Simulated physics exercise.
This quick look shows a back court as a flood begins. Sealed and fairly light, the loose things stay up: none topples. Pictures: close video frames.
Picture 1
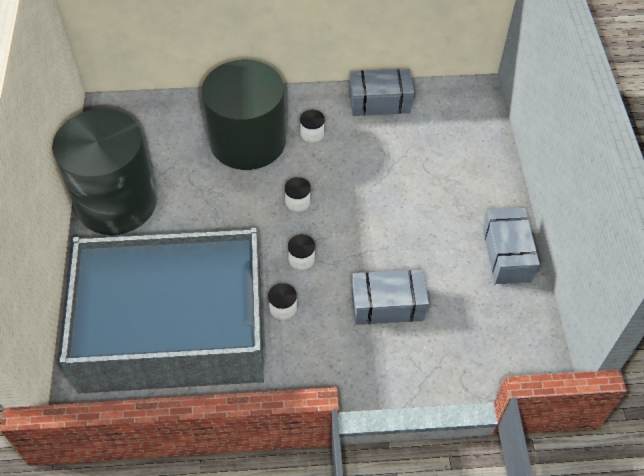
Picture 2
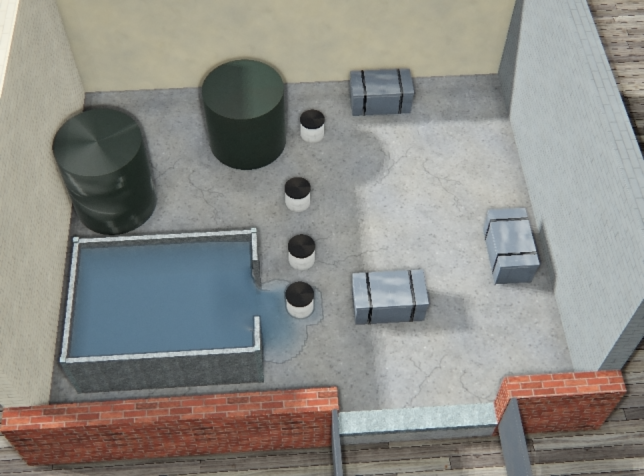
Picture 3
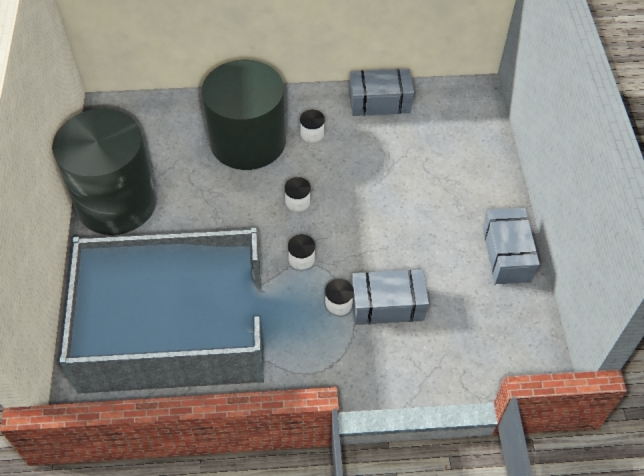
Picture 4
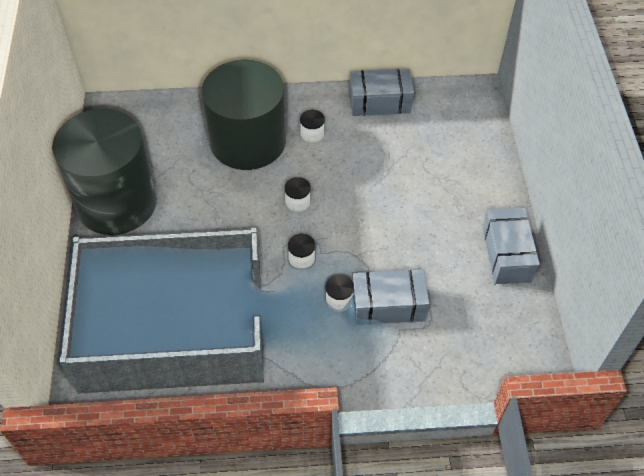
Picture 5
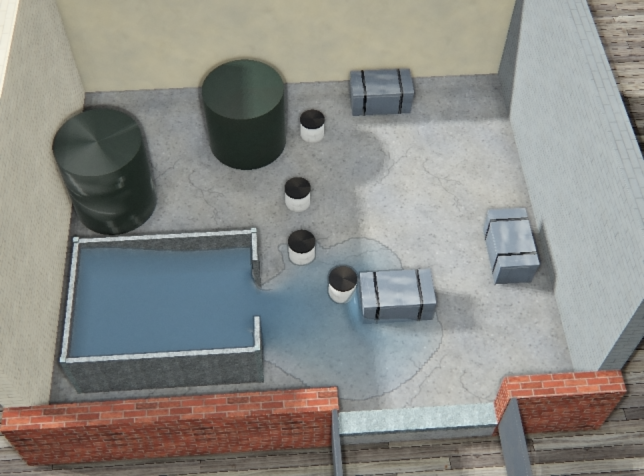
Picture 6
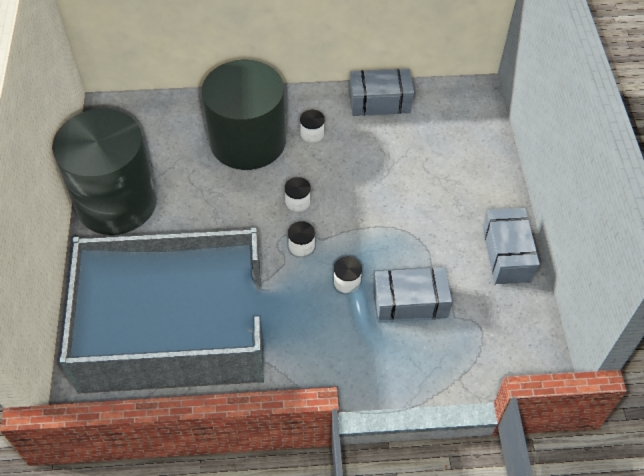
We see water pour through a gap in the right side of a blue pool and spread across a walled yard, pushing the nearest white, dark-topped pail right toward a strapped gray trunk, which then shifts slightly right.
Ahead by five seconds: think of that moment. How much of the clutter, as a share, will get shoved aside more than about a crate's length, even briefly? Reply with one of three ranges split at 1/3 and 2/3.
1/3 to 2/3.
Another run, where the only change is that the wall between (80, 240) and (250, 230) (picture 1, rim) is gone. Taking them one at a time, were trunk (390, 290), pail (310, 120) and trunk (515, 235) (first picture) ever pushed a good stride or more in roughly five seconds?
Never got that far, got that far, never got that far.
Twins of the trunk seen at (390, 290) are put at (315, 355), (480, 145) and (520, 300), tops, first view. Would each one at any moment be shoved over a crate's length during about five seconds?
Stays put, shoved clear, shoved clear.
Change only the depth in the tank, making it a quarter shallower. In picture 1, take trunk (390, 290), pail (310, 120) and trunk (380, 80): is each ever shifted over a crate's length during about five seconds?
Answers, in the order asked: Went past the threshold, stayed within the threshold, stayed within the threshold.
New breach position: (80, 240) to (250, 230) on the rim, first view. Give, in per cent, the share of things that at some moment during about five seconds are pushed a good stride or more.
I'd say around 40 per cent.
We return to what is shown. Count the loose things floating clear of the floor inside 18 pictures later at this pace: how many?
It adds up to 3.
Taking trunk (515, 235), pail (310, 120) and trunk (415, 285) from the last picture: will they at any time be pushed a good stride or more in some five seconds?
One by one: Cleared the mark; remained nearby; cleared the mark.
A moment on, 3 of 7 are well off their spots; 1 afloat.
Next, 3 of 7 are well off their spots; 1 afloat.
Later, 4 of 7 are well off their spots; 3 afloat.
In the end, 4 of 7 are well off their spots, and 4 have been at some point; 4 afloat.
